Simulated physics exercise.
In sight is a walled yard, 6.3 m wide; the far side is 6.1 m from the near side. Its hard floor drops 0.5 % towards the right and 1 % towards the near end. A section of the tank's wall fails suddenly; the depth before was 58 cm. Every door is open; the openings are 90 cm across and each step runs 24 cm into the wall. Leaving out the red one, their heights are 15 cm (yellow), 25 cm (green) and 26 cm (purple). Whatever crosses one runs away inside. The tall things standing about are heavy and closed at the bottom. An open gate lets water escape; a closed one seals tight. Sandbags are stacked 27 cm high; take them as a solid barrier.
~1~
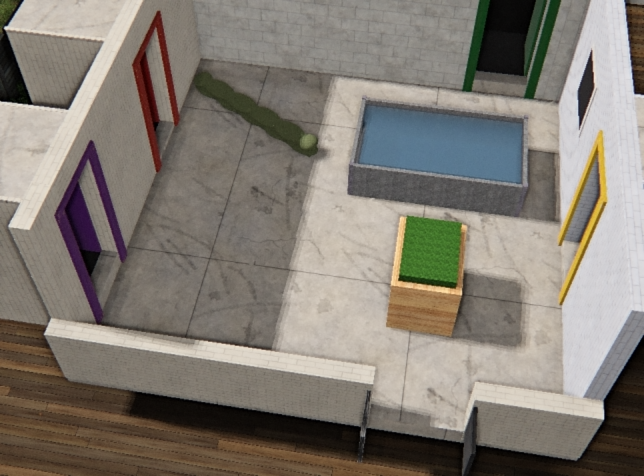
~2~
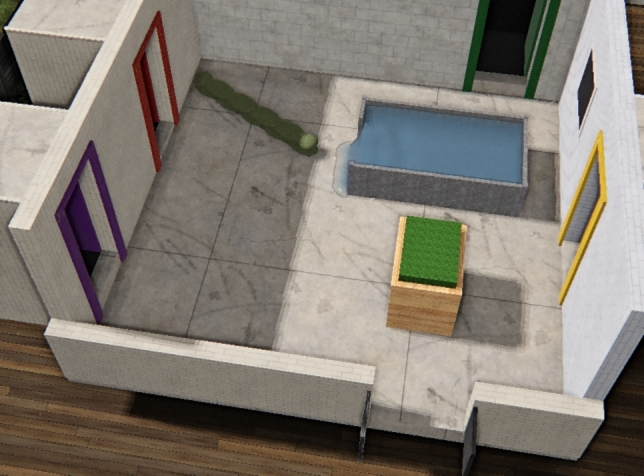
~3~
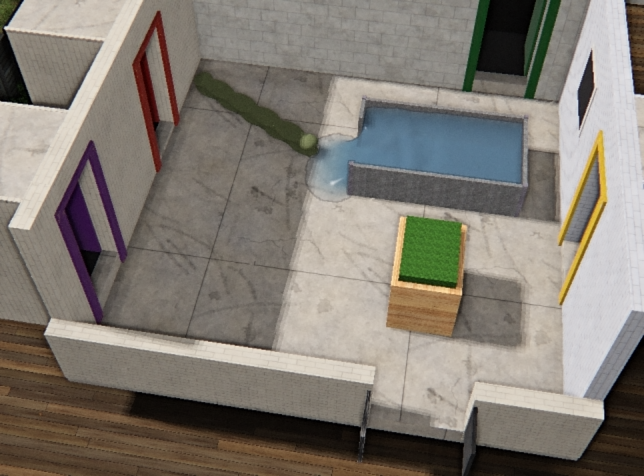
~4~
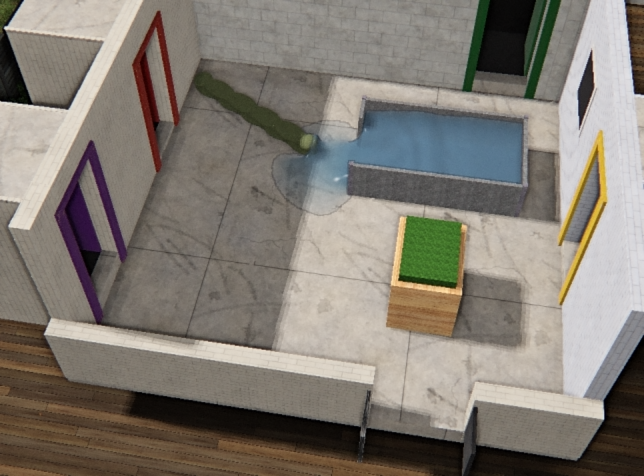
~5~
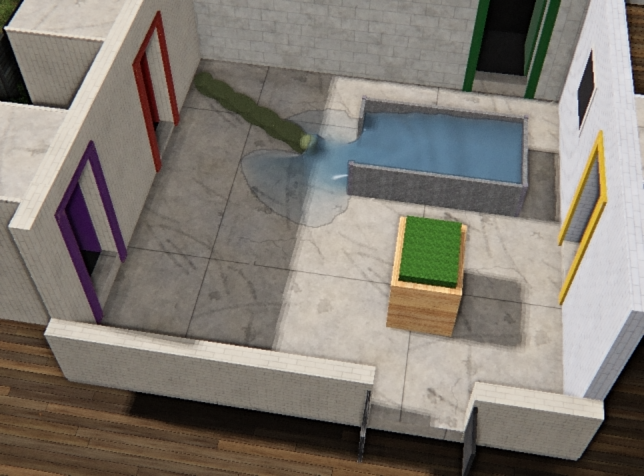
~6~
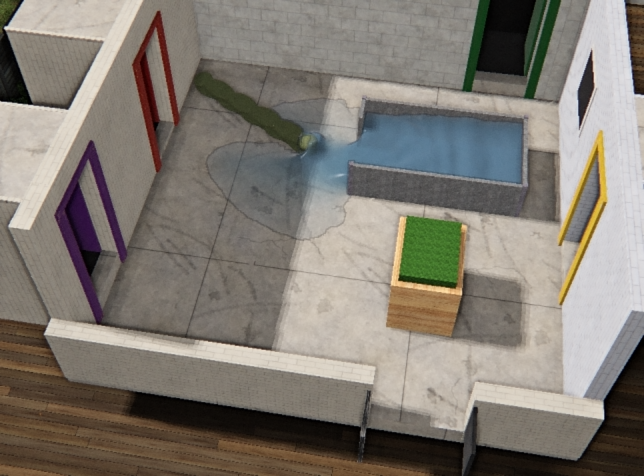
Water pours from the left end of a grey stone tank in a walled yard with a concrete floor, seen from above by a still camera. The blue-filled tank stands towards the back right, near a green door, with red and purple doors on the left, a yellow-framed opening on the right, and a green-topped wooden box in front. The water first spills beside the tank, then fans out leftward in a thin, widening sheet around the end of a low green barrier.
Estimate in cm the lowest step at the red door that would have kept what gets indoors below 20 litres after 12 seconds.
It would have to be roughly 12 cm high.
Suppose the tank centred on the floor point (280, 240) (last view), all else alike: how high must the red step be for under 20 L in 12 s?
Then roughly 9.0 cm.
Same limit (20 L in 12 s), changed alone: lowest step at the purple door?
About 10.5 cm at purple.
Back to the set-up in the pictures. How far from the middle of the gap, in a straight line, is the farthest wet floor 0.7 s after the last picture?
Some 3.4 m out.
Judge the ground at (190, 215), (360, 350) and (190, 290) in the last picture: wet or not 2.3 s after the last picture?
In that order: Wet, dry, wet.
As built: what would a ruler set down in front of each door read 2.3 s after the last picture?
In cm: Yellow 0, green 0, red 16, purple 14.
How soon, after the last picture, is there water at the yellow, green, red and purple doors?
Yellow 6.0 s, green 4.0 s, red 0.3 s, purple 1.1 s.
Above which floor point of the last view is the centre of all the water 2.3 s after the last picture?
At about (315, 185).
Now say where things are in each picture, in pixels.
The tank at (440, 144) is whole and still, 58 cm deep; the red door at (158, 99) is dry, in the first frame.
Water pours out at (357, 162) and has run 0.3 m, to (337, 182); about 8 cm deep outside, 58 cm at the back, in the second frame.
The front is at (311, 176), 0.7 m from the gap at (357, 162); 0.8 m2 of floor is wet, 58 cm left at the back, in the third frame.
The gap is at (357, 163), the front 1.2 m out at (277, 171); the back of the tank holds 58 cm, in the fourth frame.
Water pours out at (357, 163) and has run 1.7 m, to (247, 170); about 5 cm deep outside, 58 cm at the back, in the fifth frame.
Water pours out at (357, 162) and has run 2.2 m, to (214, 166); about 4 cm deep outside, 58 cm at the back; the red door at (158, 99), 3.1 m from the gap, is still 0.9 m from the nearest water, in the sixth frame.
Then, 0.7 s after the last picture water covers 25 % of the floor, deepest (35 cm) near (324, 155); 12 cm at the red door, 2 litres in over its 9 cm step.
Then, 2.3 s after the last picture water covers 45 % of the floor, deepest (31 cm) near (87, 355); 16 cm at the red door, 33 litres in over its 9 cm step.
Then, 11.3 s after the last picture water covers 95 % of the floor, deepest (11 cm) near (538, 246); 3 cm at the red door, 50 litres in over its 9 cm step.
At the red door as built, the water peaked near 17 cm, 1.5 s after the last picture.
Run again over the same 12 s with other heights there, 39 litres in over 10 cm, 9 litres over 14 cm. The limit of 20 litres is kept from about 12 cm up.
